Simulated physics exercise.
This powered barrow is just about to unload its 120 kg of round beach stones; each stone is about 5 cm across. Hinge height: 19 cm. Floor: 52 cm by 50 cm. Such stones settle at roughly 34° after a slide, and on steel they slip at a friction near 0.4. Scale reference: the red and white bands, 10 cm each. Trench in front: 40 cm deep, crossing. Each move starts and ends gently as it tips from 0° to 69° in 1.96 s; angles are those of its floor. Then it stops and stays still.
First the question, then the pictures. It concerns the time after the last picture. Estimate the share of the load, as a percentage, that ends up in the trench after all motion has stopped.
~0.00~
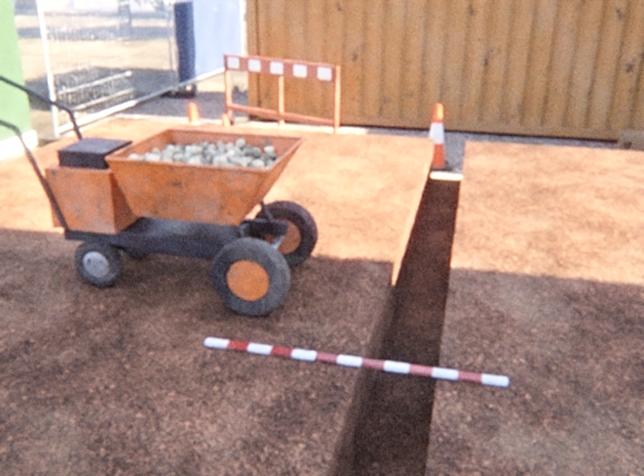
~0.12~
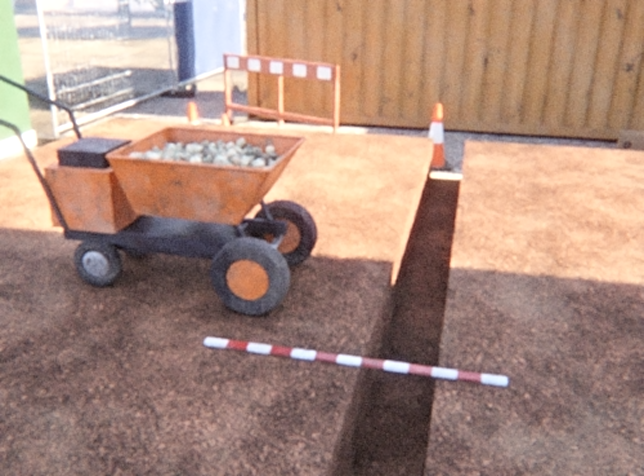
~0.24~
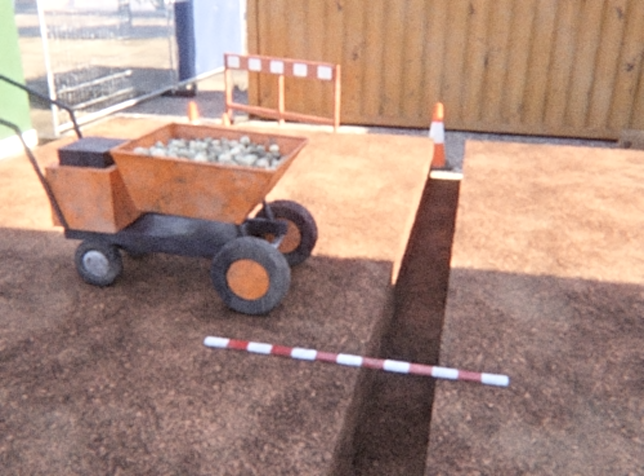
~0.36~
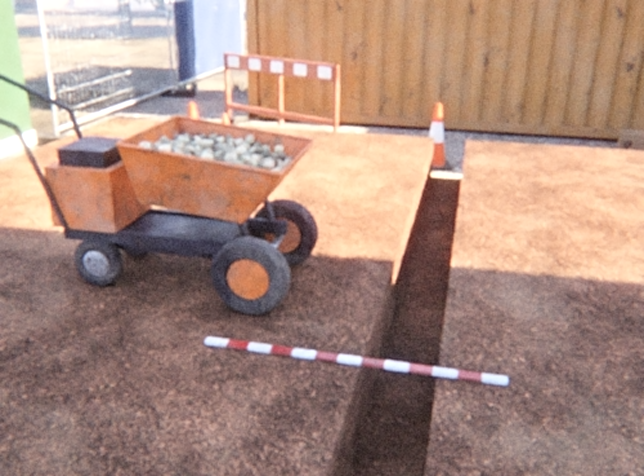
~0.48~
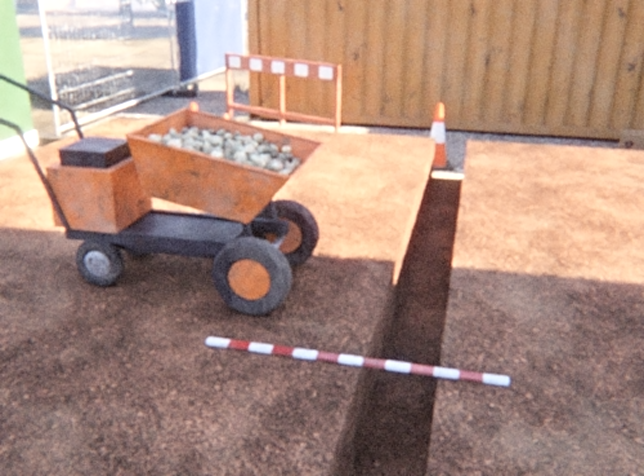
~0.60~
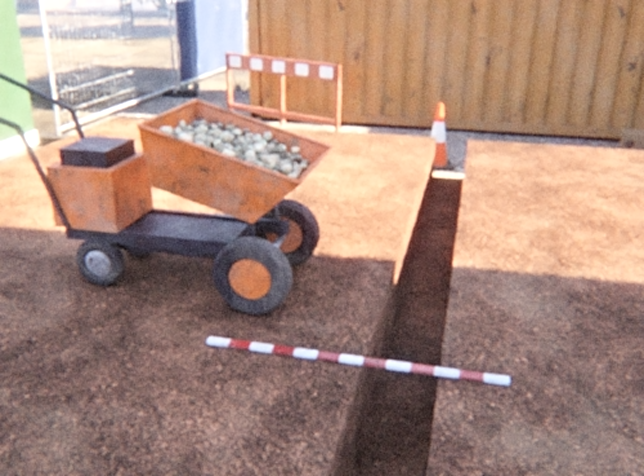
Roughly 98 per cent of the load ends up there.
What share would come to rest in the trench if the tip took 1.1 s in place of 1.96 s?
With that timing, about 90 per cent.
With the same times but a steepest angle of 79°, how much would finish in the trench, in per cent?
Near 100 per cent then.
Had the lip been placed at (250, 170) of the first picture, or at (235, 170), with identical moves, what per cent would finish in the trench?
That gives roughly 90 per cent and roughly 75 per cent.
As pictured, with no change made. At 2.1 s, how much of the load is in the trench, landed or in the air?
About 45%.
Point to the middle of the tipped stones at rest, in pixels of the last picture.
Look at roughly (412, 353).
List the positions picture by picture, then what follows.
In the first frame, the tray is at 0°, its lip at (267, 171); the top of the load is at (231, 153).
The second frame shows lip at (268, 171), floor tilted 1°, highest stones at (222, 151); the stones move at 0.1 m/s on average.
The third frame shows lip at (273, 172), floor tilted 3°, highest stones at (204, 148); the stones move at 0.2 m/s on average.
In the fourth frame, the tray is at 6°, its lip at (280, 174); the top of the load is at (190, 144); the stones move at 0.3 m/s on average.
The fifth frame shows lip at (289, 178), floor tilted 10°, highest stones at (194, 139); the stones move at 0.4 m/s on average.
The sixth frame shows lip at (300, 183), floor tilted 15°, highest stones at (198, 129); the stones move at 0.4 m/s on average.
After 1.5 s the floor is at 58°; 99 % in the tray, 1 % short of the trench; the foremost stones are at (380, 234).
After 2.1 s the floor is at 69°; 54 % in the tray, 1 % short of the trench, 43 % in the trench, 1 % past the trench; the foremost stones are at (474, 305).
After 2.4 s the floor is at 69°; 32 % in the tray, 1 % short of the trench, 65 % in the trench, 2 % past the trench; the foremost stones are at (523, 310).
After 4.4 s the floor is at 69°; 0 % in the tray, 98 % in the trench, 2 % past the trench; the foremost stones are at (538, 311).
